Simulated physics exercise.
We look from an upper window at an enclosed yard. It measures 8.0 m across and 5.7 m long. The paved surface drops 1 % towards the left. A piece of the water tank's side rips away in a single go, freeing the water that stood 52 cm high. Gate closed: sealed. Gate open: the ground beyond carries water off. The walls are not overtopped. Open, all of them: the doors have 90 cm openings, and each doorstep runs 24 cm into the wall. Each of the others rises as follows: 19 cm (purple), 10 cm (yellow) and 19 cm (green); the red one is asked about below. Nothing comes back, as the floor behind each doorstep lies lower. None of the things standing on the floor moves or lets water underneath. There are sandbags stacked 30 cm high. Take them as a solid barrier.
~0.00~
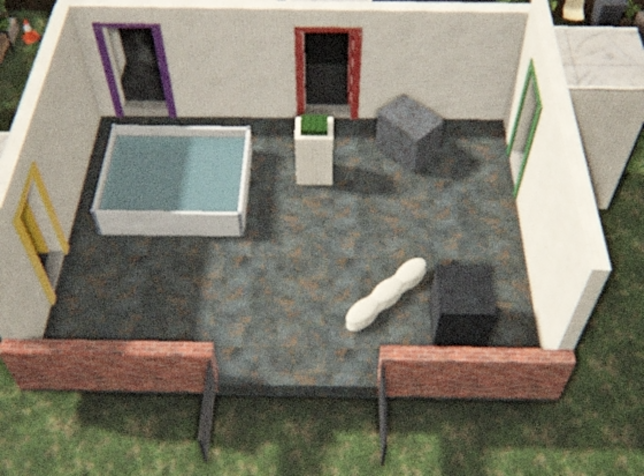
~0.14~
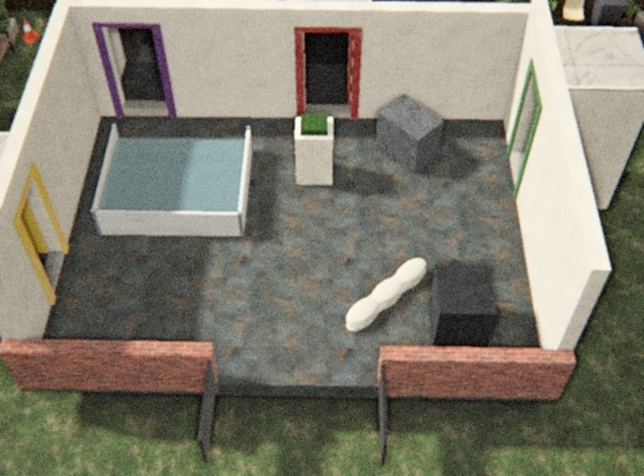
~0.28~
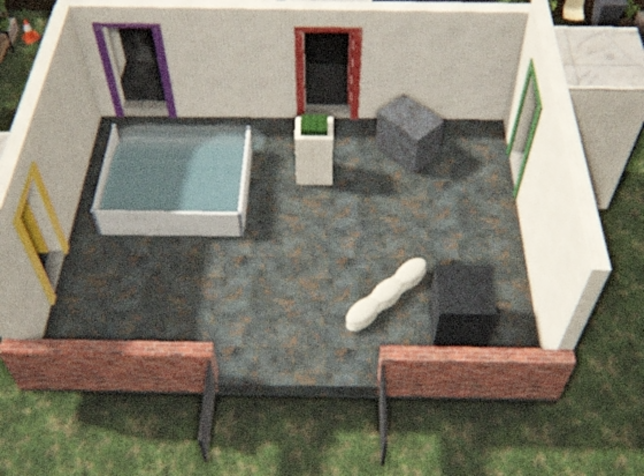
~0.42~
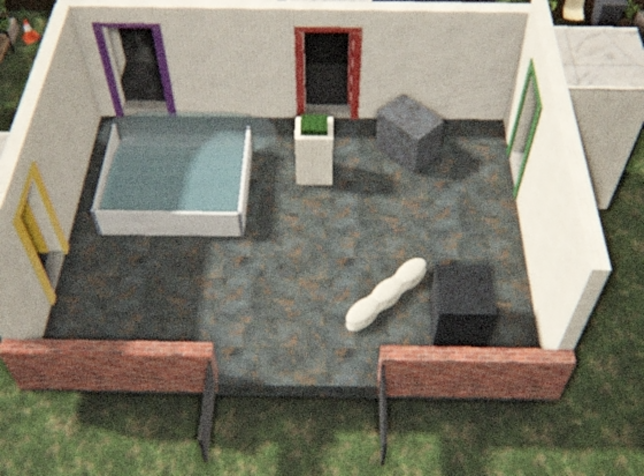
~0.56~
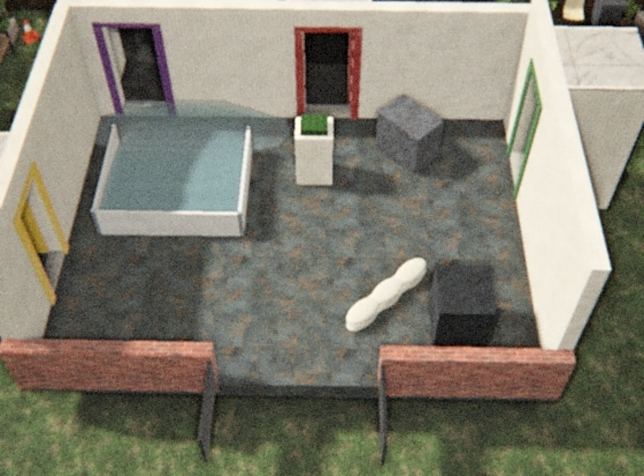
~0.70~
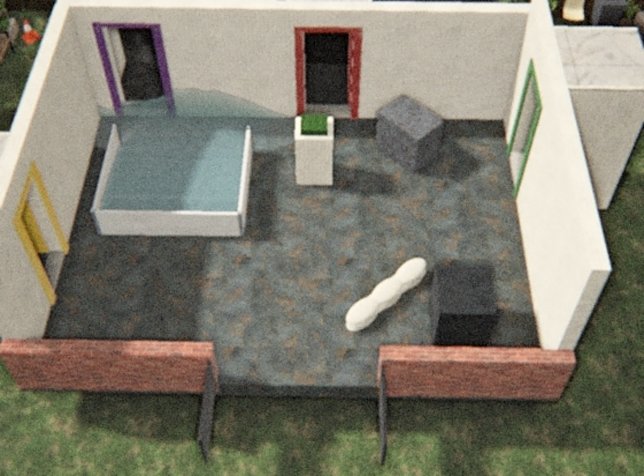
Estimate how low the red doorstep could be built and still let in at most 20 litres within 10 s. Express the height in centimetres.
I would say 6.5 cm or so.
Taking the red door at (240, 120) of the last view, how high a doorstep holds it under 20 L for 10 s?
Minimum: Close to 31 cm.
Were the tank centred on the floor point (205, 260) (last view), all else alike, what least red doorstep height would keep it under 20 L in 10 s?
In this case, 10.5 cm or so.
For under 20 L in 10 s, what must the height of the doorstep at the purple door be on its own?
The purple door needs around 35 cm.
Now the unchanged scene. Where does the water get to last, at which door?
Answer: Green.
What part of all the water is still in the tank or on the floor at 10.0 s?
Roughly 90 percent of the water remains.
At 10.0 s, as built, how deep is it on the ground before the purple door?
About 10.0 centimetres.
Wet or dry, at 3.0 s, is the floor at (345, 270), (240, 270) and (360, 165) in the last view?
One by one: Clear, clear, drenched.
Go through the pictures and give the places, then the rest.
The first frame shows still water, 52 cm deep, in the water tank at (175, 171); the red door at (328, 79) is dry.
In the second frame, the front is at a hidden place, 0.2 m from the gap on the far side; 0.5 m2 of floor is wet, 52 cm left at the back.
In the third frame, the front is at a hidden place, 0.6 m from the gap on the far side; 1.5 m2 of floor is wet, 52 cm left at the back.
In the fourth frame, water pours out on the far side and has run 0.9 m, to (261, 119); about 10 cm deep outside, 52 cm at the back.
In the fifth frame, water pours out on the far side and has run 1.1 m, to (282, 119); about 12 cm deep outside, 51 cm at the back.
In the sixth frame, water pours out on the far side and has run 1.3 m, to a hidden place; about 15 cm deep outside, 44 cm at the back; 0.6 m in a straight line remain to the red door at (328, 79).
After 1.4 s water covers 10 % of the floor, deepest (44 cm) near (101, 119); 7 cm at the red door, 0 litres in over its 13 cm doorstep.
After 3.0 s water covers 35 % of the floor, deepest (28 cm) near (98, 132); 9 cm at the red door, 0 litres in over its 13 cm doorstep.
After 10.0 s water covers 95 % of the floor, deepest (12 cm) near (36, 367); 8 cm at the red door, 0 litres in over its 13 cm doorstep.
At the red door as built, the water arrived by 1.1 s and peaked near 10 cm at 2.2 s.
With a doorstep of 6 cm, 26 litres would have come in within the 10 s; with 8 cm, 9 litres. So under 20 litres takes about 6.5 cm.
